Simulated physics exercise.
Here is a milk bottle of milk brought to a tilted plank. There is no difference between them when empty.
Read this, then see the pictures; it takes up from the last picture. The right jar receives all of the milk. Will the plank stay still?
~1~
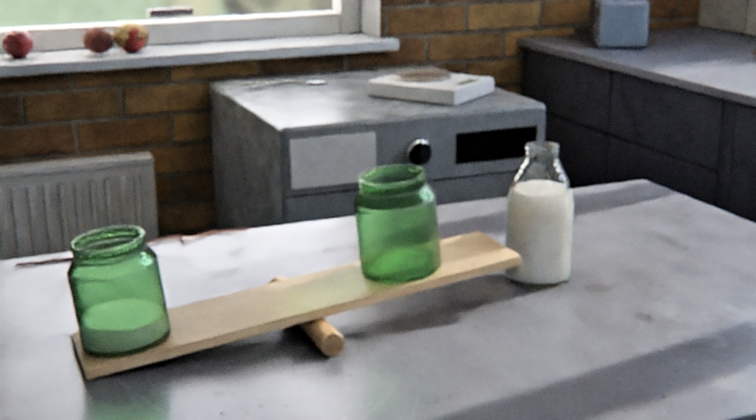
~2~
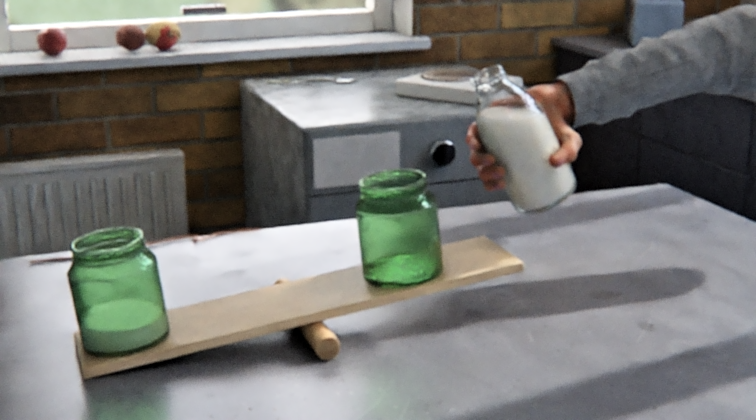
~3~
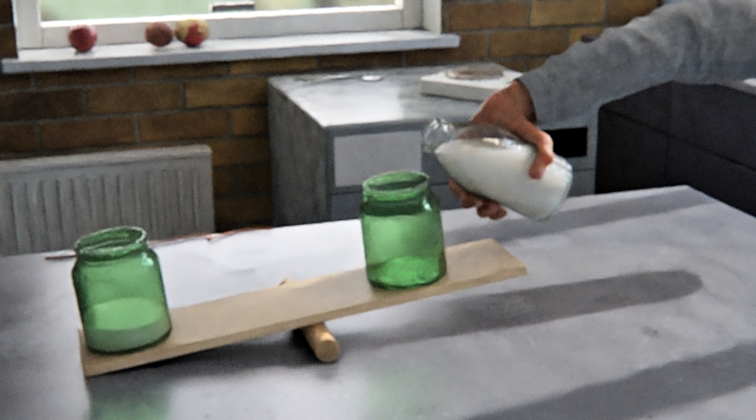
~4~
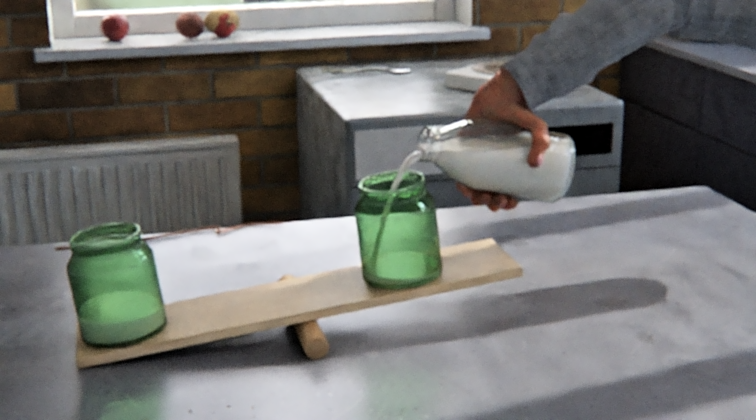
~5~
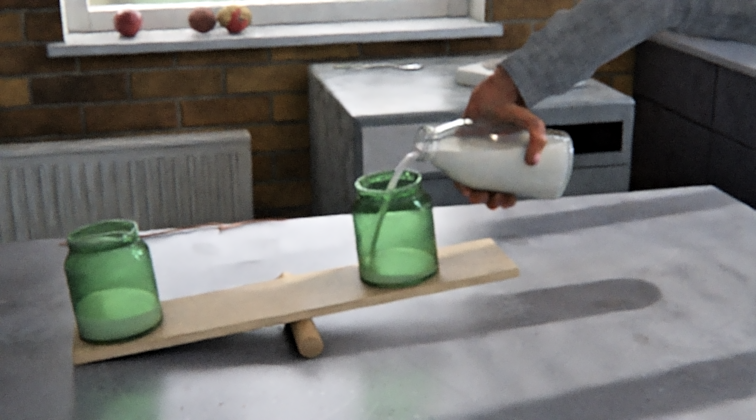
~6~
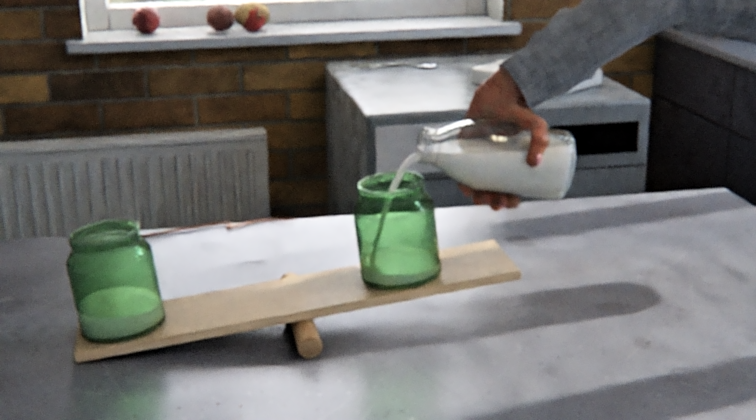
It changes sides.
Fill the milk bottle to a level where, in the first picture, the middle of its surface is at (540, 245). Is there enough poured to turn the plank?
Once it is all poured, it rests where it is.
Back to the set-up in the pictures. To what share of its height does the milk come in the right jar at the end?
Near 75 in a hundred.
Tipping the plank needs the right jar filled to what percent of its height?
About 45 %.
A moment on, the right jar is about a third full; the plank leans as before.
Further on, the right jar is about two thirds full; the plank has swung over, and that end is down.
When it is over, the right jar is about three quarters full; the plank has swung over, and that end is down.
